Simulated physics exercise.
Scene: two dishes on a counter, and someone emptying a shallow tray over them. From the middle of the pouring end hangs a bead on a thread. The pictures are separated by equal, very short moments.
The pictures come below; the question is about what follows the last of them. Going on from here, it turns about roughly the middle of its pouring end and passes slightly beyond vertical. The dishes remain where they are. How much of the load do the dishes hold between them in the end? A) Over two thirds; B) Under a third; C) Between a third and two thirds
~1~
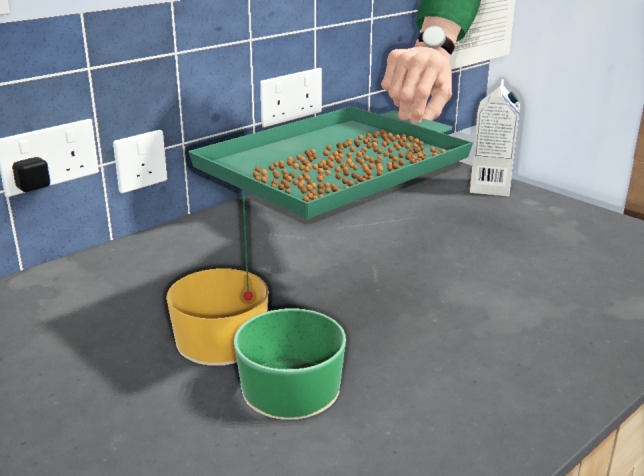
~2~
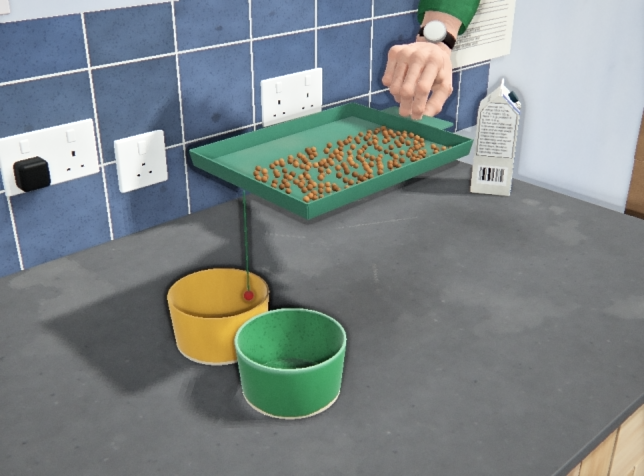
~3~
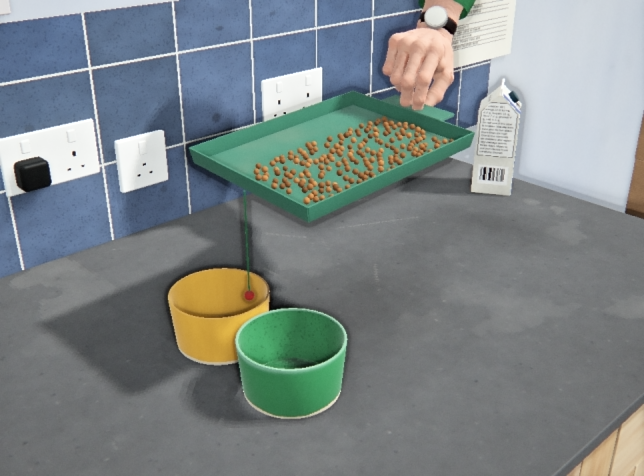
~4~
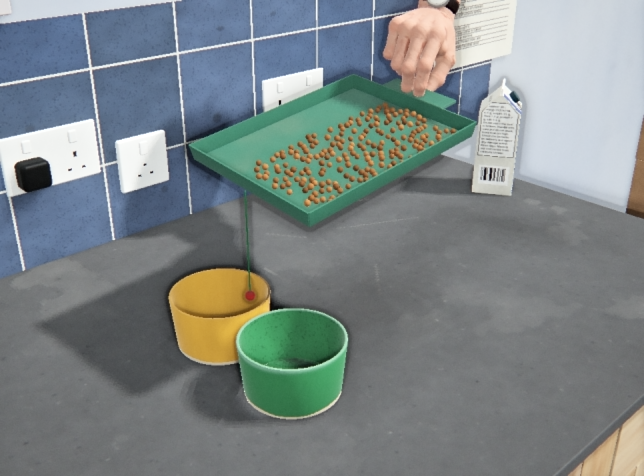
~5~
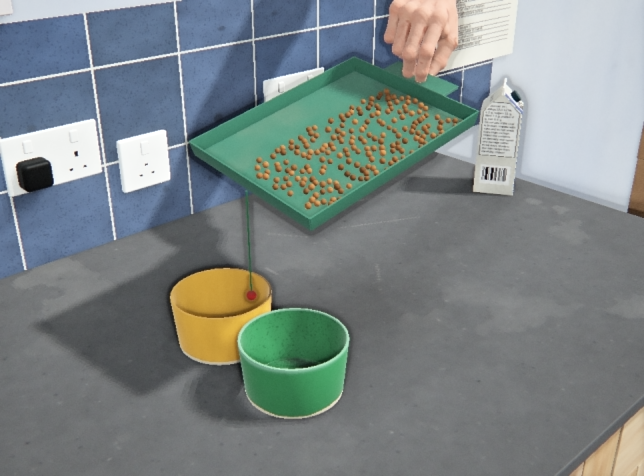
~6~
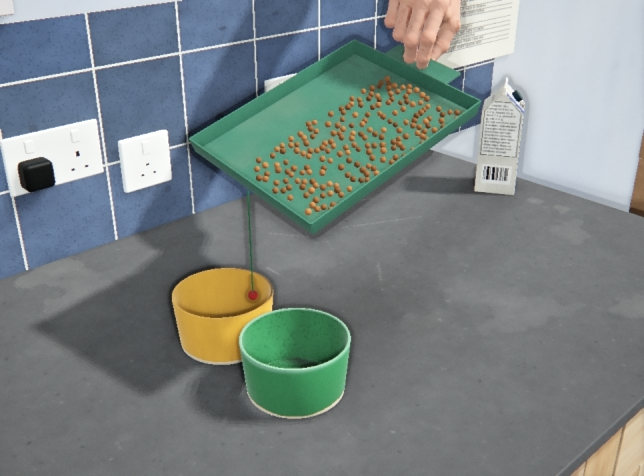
Answer: A.
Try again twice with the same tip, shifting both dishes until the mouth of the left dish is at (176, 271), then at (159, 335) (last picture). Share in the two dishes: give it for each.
It comes to roughly 0 per cent in one try and roughly 0 per cent in the next.
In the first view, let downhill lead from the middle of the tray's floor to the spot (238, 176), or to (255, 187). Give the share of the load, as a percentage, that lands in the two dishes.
Respectively 80 and 50 in a hundred.
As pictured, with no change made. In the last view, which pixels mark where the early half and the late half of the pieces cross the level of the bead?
I'd put it at roughly (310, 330), and after that at roughly (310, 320).
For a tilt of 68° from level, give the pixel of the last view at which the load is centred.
Somewhere near pixel (315, 217).
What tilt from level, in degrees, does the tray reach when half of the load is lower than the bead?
It has tipped about 105 degrees.
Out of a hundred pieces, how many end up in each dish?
Looks like close to 0 % lands in the left dish and close to 100 % in the right one.
Soon after the last picture, tray tipped steeply; most on the tray; a stray few in the right dish; a stray few outside both; a small part in the air.
A little later, tray tipped past a quarter turn; a small part on the tray; about two thirds in the right dish; a small part outside both; a small part in the air.
Later still, tray tipped past a quarter turn; nearly all in the right dish; a small part outside both.
At rest, tray tipped past a quarter turn; nearly all in the right dish; none in the left dish; a small part outside both.
